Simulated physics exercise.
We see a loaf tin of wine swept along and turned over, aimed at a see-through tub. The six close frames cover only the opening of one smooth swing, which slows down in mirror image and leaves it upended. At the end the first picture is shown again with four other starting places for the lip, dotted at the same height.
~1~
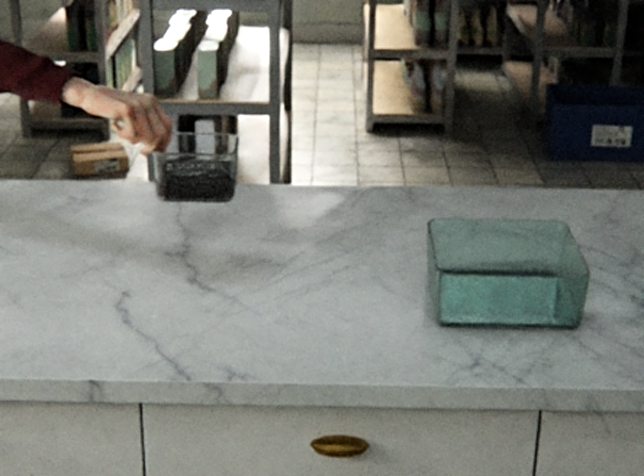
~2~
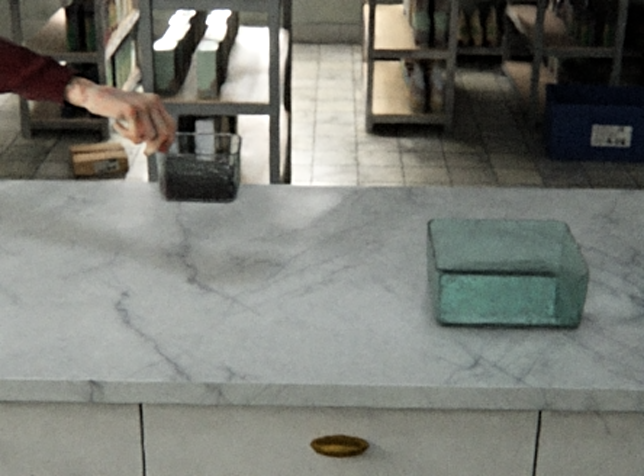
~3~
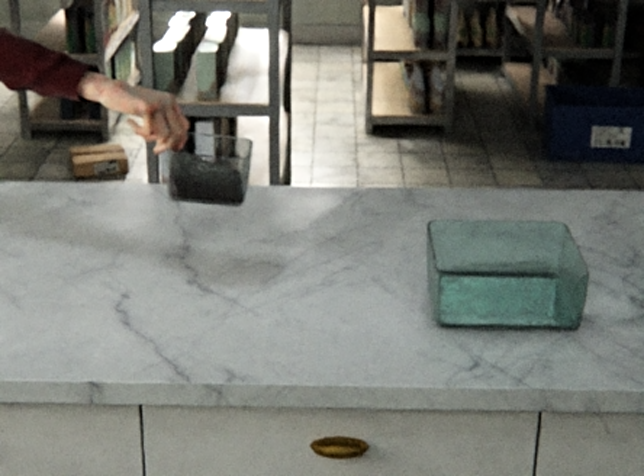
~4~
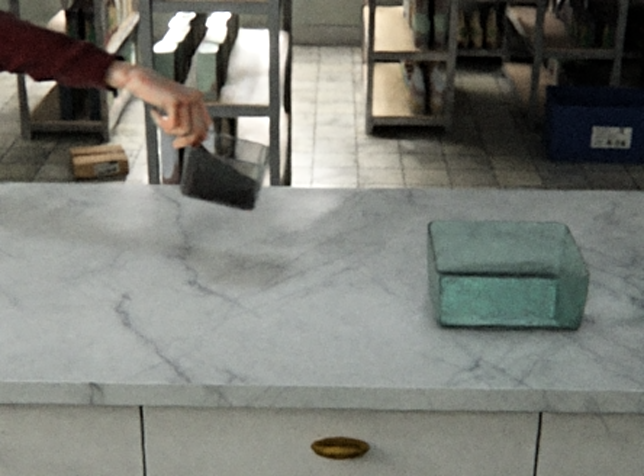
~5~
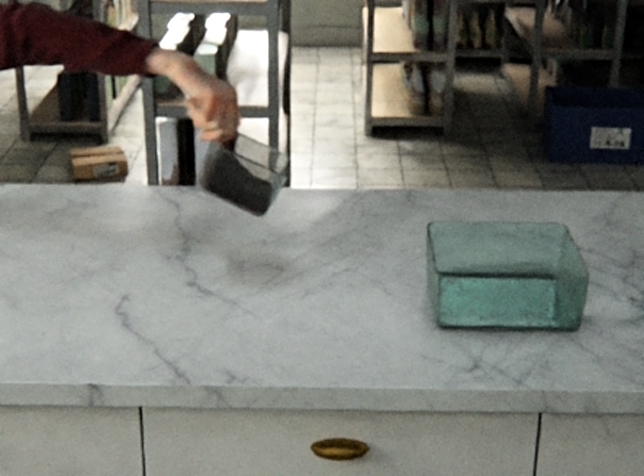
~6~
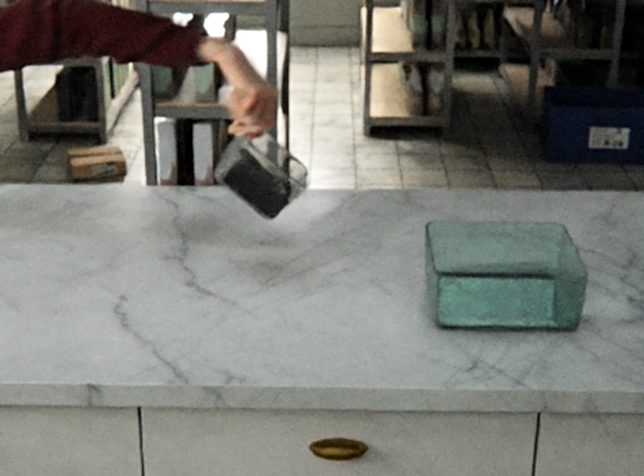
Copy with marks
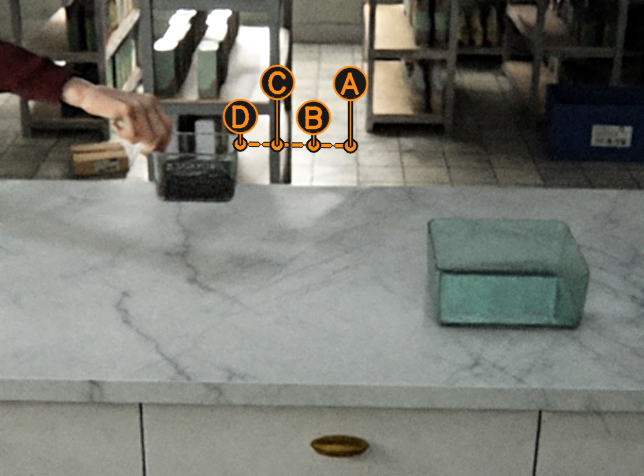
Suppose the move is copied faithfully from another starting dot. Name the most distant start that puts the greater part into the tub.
Choose C.
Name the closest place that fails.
D.
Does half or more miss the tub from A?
No, not at all.
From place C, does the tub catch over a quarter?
Yes, it does.
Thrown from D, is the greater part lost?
Yes.
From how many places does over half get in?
Three.
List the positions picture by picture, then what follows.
Upright, lip at (235, 144); tub from (435, 323) to (581, 326); nothing has left yet, in the first frame.
Upright, lip at (238, 144); nothing has left yet, in the second frame.
Tipped about 5°, lip at (249, 148); nothing has left yet, in the third frame.
Tipped about 13°, lip at (268, 155); nothing has left yet, in the fourth frame.
Tipped about 26°, lip at (288, 166); nothing has left yet, in the fifth frame.
Tipped about 41°, lip at (307, 178); nothing has left yet, in the sixth frame.
On the marked copy, A at (350, 145); B at (313, 145); C at (277, 144); D at (240, 144).
With A, about 90 % lands in the tub, 5 % falls short and 5 % goes beside or beyond.
With B, about 85 % lands in the tub, 7 % falls short and 7 % goes beside or beyond.
With C, about 67 % lands in the tub, 18 % falls short and 15 % goes beside or beyond.
With D, about 28 % lands in the tub, 65 % falls short and 6 % goes beside or beyond.
